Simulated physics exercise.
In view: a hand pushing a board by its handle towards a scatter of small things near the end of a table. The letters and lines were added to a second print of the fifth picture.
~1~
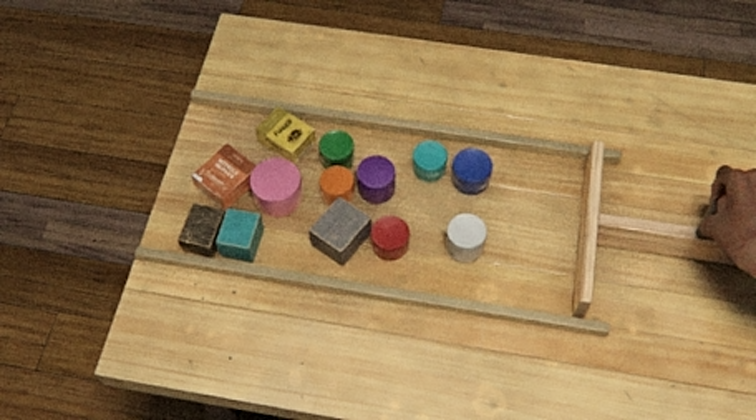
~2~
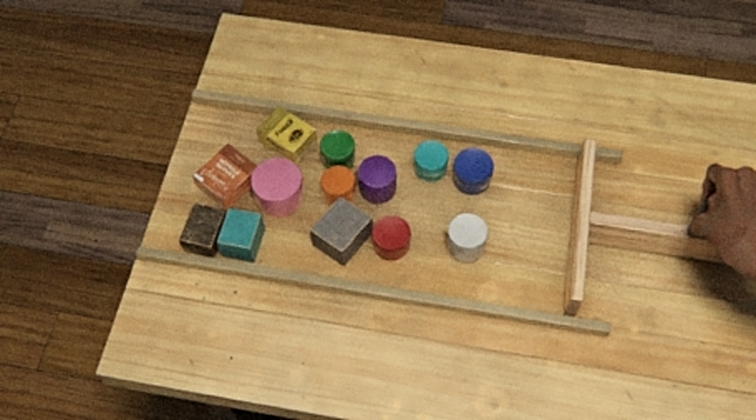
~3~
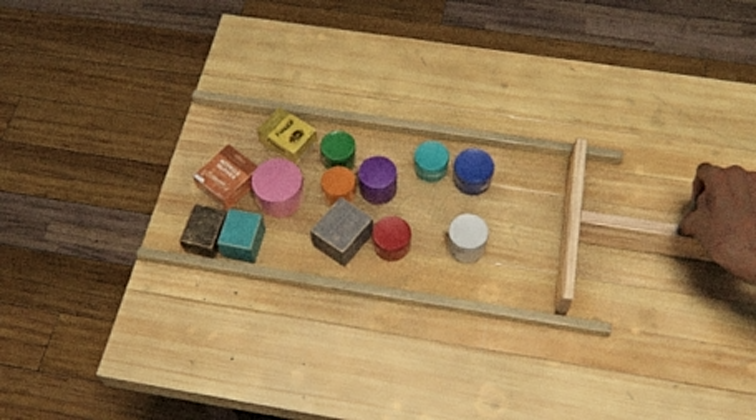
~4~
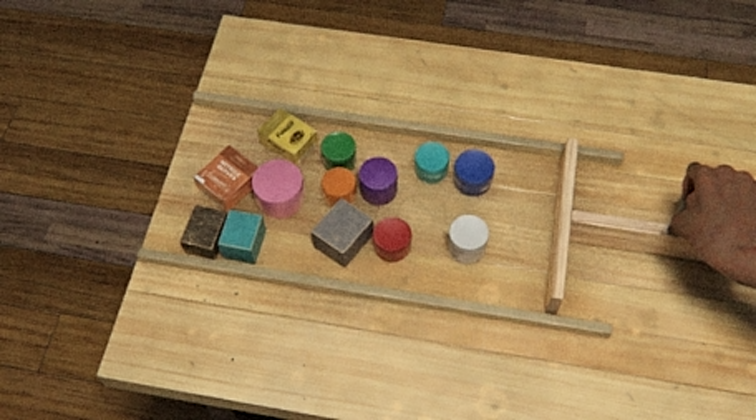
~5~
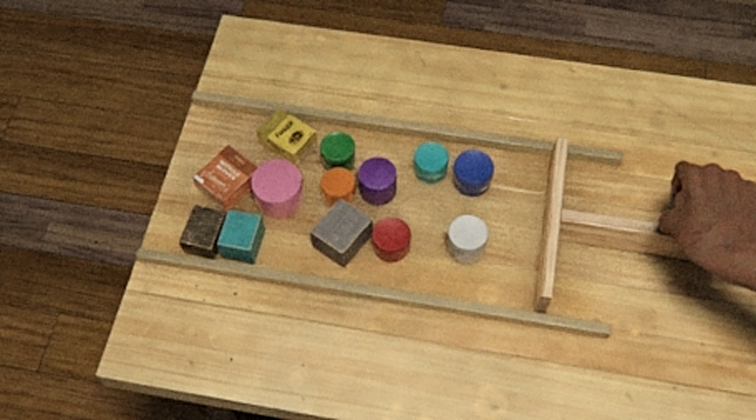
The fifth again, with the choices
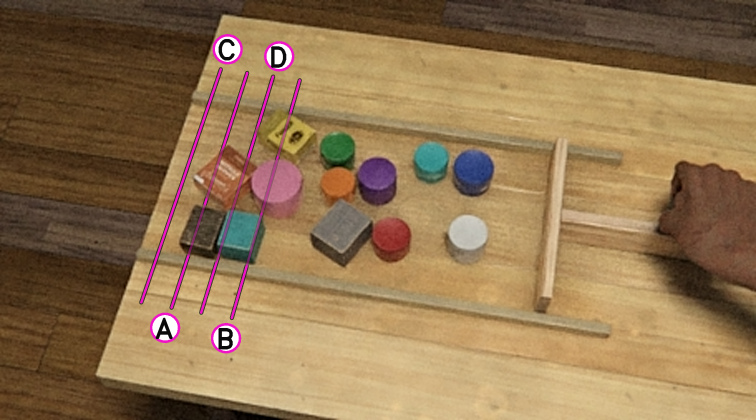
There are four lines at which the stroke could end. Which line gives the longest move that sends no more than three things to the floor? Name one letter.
B.
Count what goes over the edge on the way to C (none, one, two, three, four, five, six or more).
By then, six or more.
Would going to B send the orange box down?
By then, yes.
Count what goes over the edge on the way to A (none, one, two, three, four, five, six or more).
Six or more.
On the marked copy, A at (212, 182); B at (268, 190); C at (184, 177); D at (240, 186).
Following B. Soon after the start, board (448, 197); turquoise jar (395, 155); blue jar (428, 169).
Later, board (345, 181); orange box (211, 171); black block (199, 231).
In the end, board (269, 170); black block over the edge; orange box over the edge; two fallen.
As for the rest, A drops eight; C drops thirteen; D drops four.
